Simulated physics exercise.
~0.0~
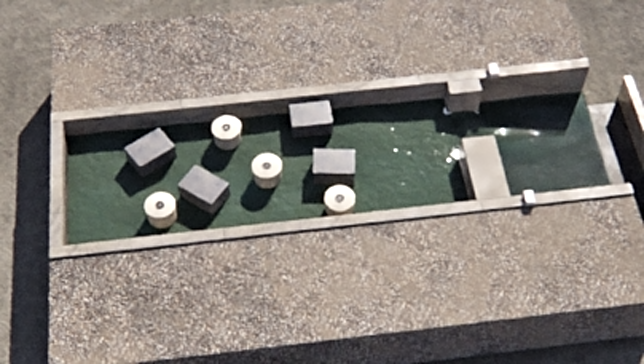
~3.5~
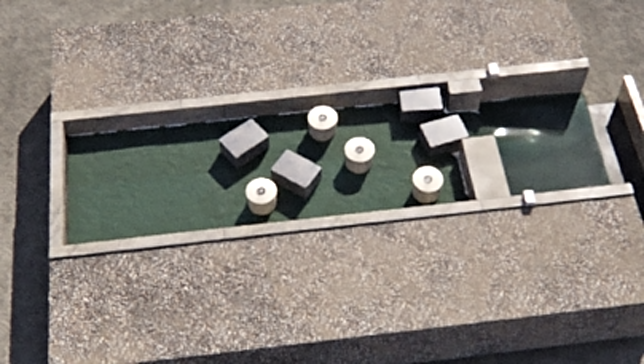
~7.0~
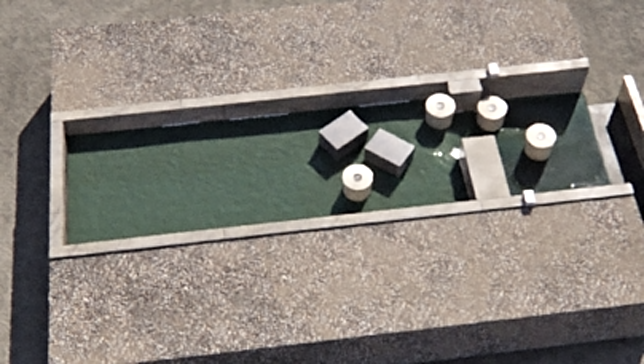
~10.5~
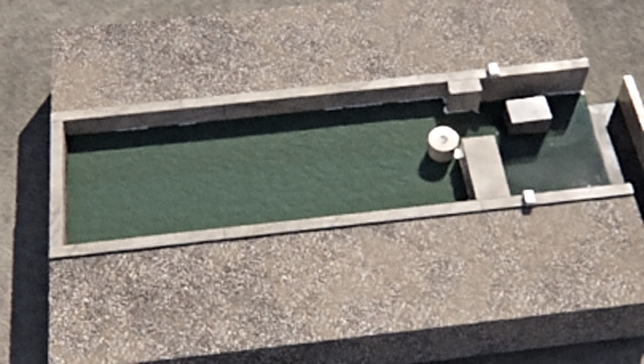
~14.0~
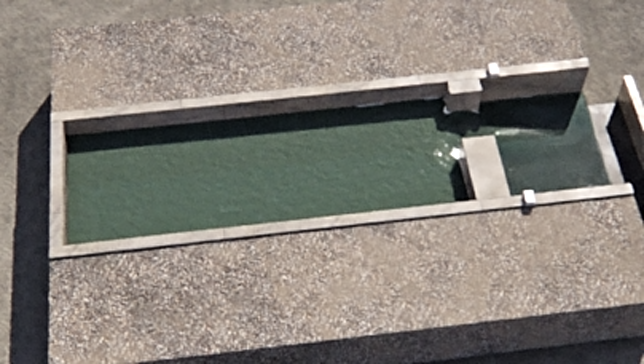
Four grey crates and four round, cream-coloured tubs float in a channel of dark green water, seen from above between two speckled, gravelly banks. Low pale walls line the channel, with a narrow gap and two small white posts toward the right. At first the floating things are spread across the left and middle, and they all drift right together. The leading crates and tubs bunch up near the gap, then slip through it and leave at the right. One tub and one crate remain near the opening before they too disappear, leaving the channel empty.
